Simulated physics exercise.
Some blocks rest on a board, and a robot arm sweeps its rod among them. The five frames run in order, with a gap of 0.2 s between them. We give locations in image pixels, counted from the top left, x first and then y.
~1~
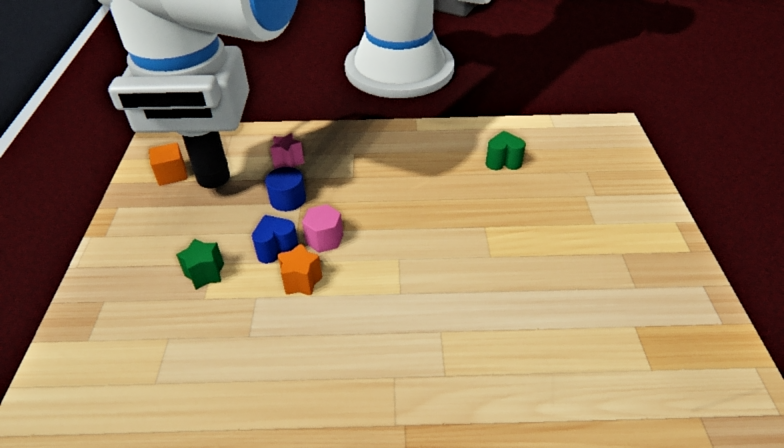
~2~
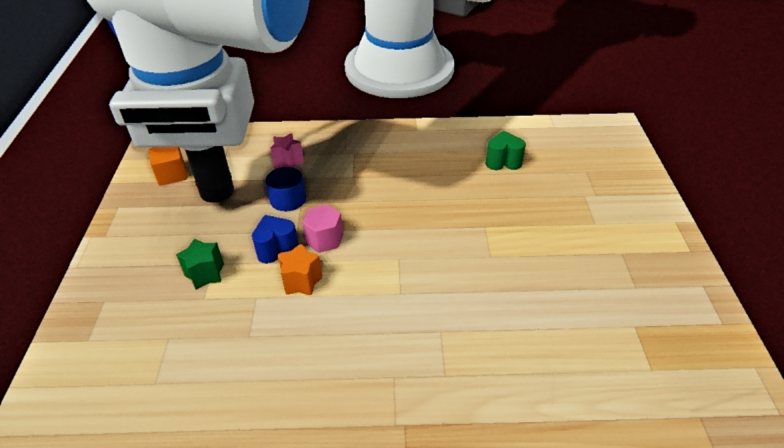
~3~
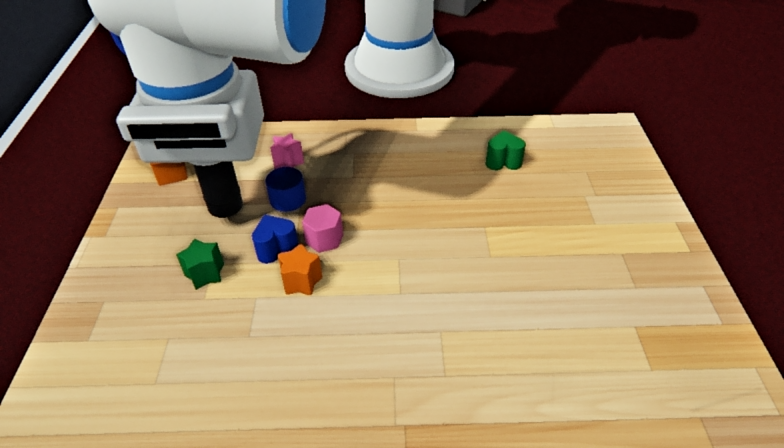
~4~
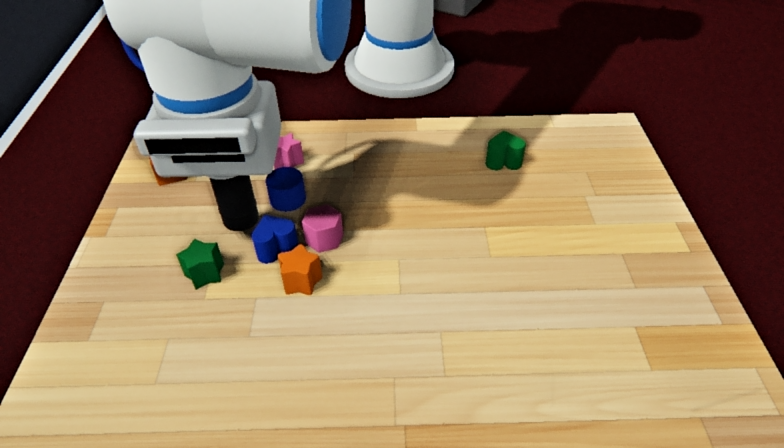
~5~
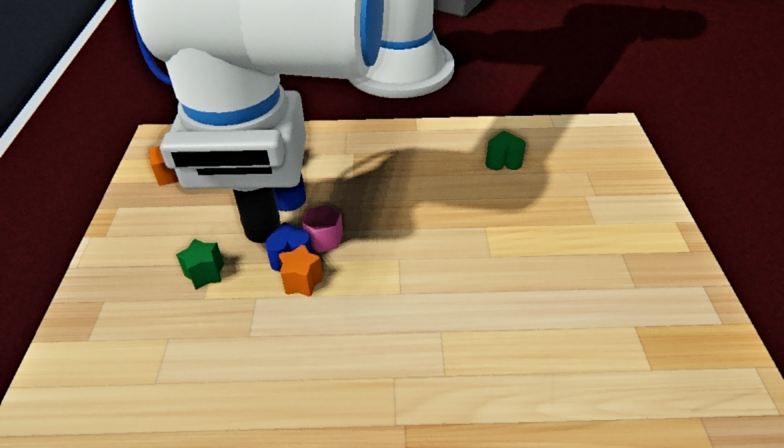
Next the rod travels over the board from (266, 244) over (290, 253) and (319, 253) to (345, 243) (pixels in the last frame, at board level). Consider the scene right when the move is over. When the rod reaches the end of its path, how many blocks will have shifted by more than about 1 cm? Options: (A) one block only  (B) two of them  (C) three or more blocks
My answer is option C.
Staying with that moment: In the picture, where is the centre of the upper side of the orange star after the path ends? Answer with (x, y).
Its top middle will sit at (313, 277).
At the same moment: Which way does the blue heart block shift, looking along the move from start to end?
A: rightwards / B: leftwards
The answer is A.
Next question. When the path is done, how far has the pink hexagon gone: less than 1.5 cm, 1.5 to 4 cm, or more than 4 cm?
Once the path ends, it will sit over 4 cm from where it is now.
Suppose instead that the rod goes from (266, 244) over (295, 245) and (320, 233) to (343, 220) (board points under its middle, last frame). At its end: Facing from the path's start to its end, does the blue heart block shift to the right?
That would be a yes.
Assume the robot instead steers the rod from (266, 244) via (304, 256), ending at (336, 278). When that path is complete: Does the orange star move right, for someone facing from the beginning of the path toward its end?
Yes
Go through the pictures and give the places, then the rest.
In the first frame, lower end of the rod at (214, 179), tops of blocks, green star at (198, 252), blue heart block at (272, 227), orange star at (297, 259), pink hexagon at (322, 217).
In the second frame, rod at (218, 193), blocks as before.
In the third frame, rod at (226, 207), blocks as before.
In the fourth frame, rod at (241, 220), blocks as before.
In the fifth frame, rod at (263, 231), green star at (198, 252), blue heart block at (287, 236), orange star at (298, 260), pink hexagon at (322, 217).
The first path, step by step. Halfway along, rod at (302, 242); blue heart block at (324, 251), turned 25° clockwise; orange star at (313, 277), turned 35° clockwise; pink hexagon at (331, 215).
At the end, rod at (344, 231); green star not moved; blue heart block at (333, 253), turned 40° clockwise; orange star at (313, 277), turned 35° clockwise; pink hexagon at (364, 200), turned 25° anticlockwise.
